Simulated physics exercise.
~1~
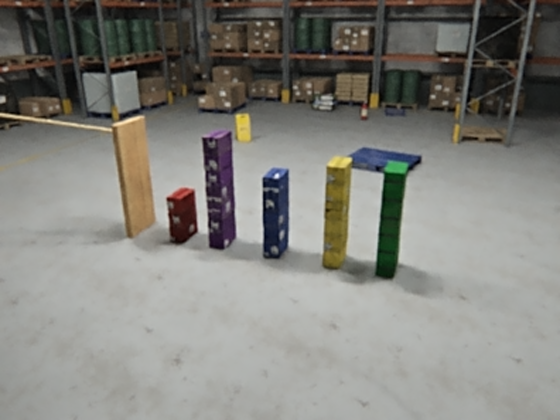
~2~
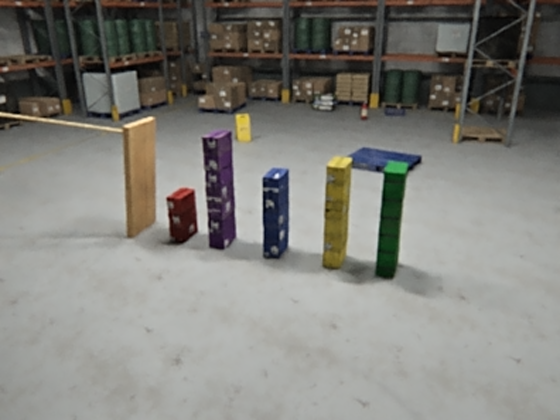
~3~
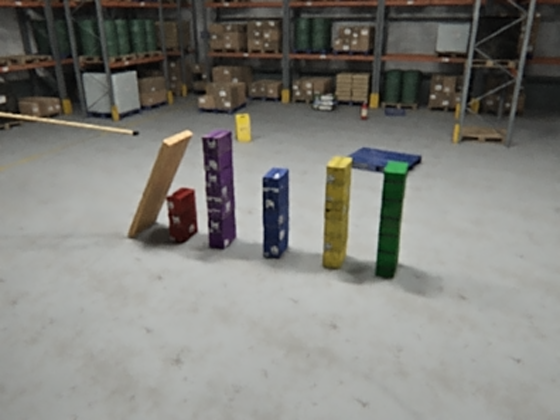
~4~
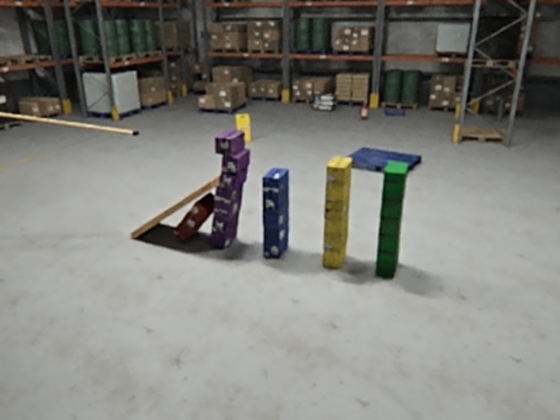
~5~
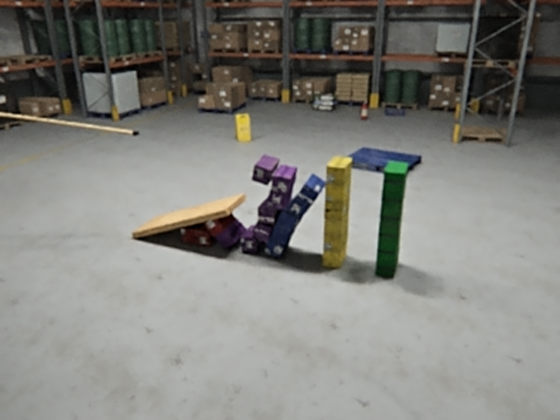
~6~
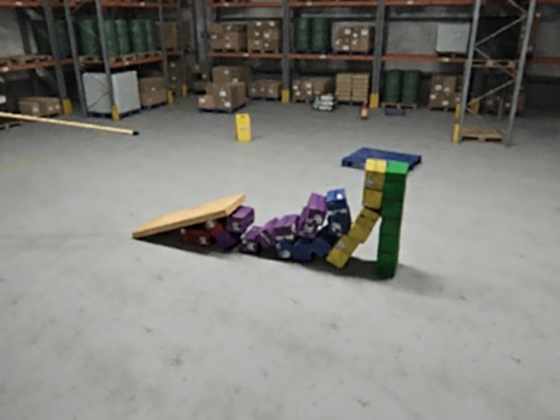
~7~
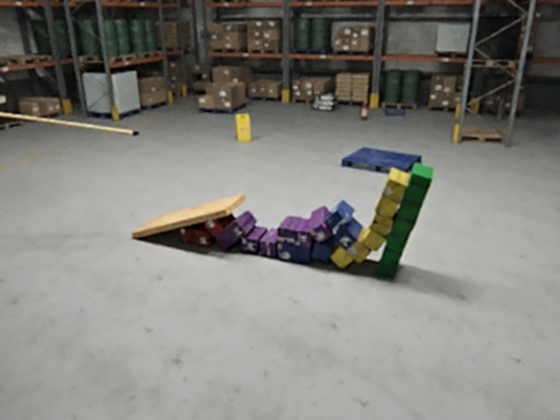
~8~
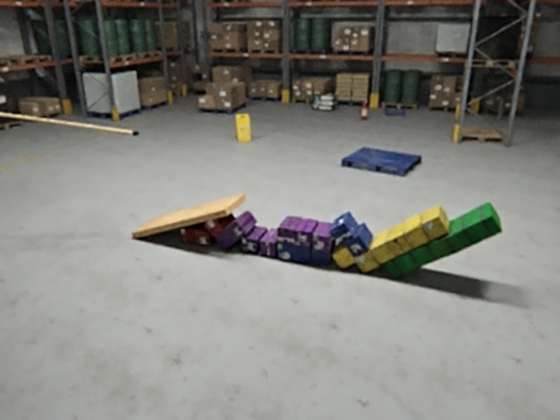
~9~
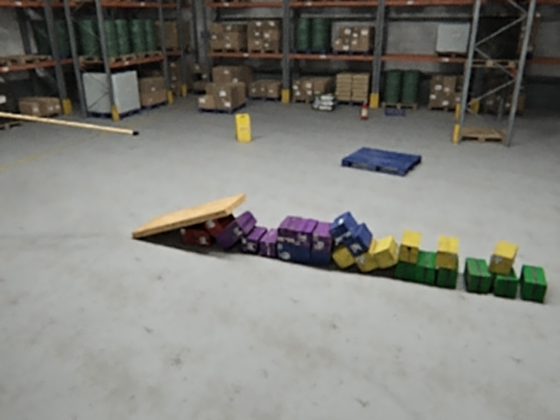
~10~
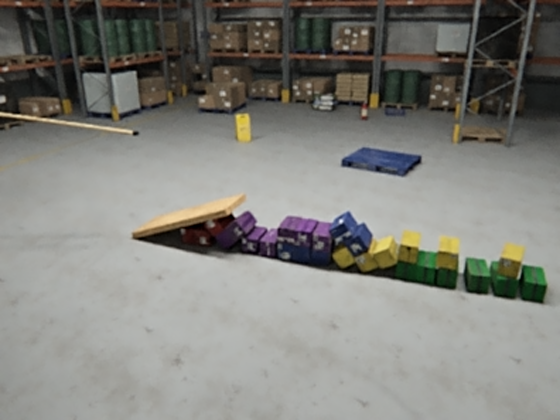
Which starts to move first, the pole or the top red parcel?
The pole starts to move first, pushing at the board, and the top red parcel moves only later, once the board has tipped over onto its pile.
